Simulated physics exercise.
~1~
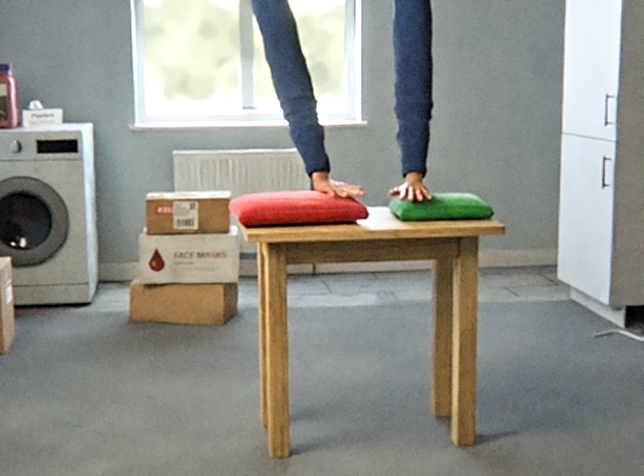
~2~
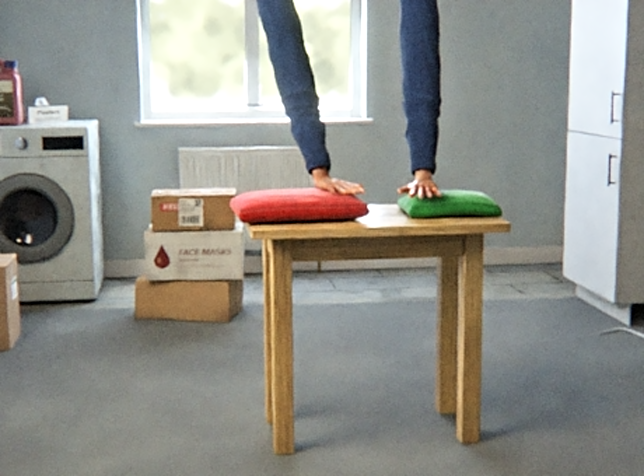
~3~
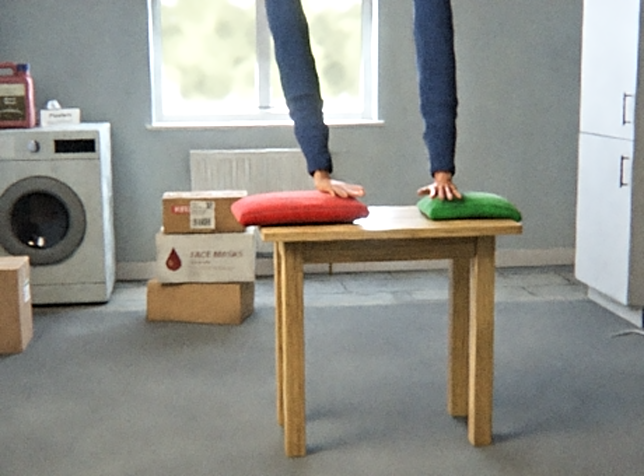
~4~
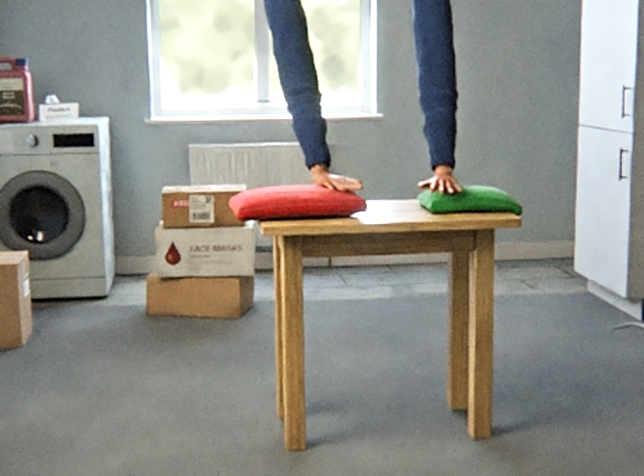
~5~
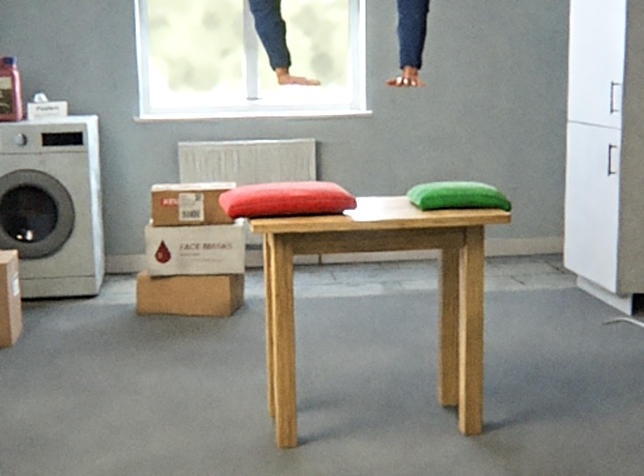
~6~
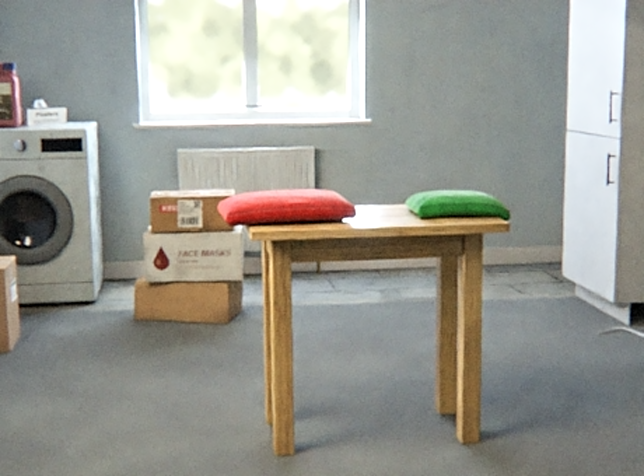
At the start, two arms in dark blue sleeves reach down from above, one hand on a red pillow and the other on a green sack at opposite ends of a small wooden bench. The hands ease the two apart, the red one shifting slightly left and the green one sliding a little to the right. They pause there, still pressing down, while the view sways gently. Then both hands let go, lift away and draw up out of sight. The red pillow and the green sack stay on top of the bench, lying still near its two ends.
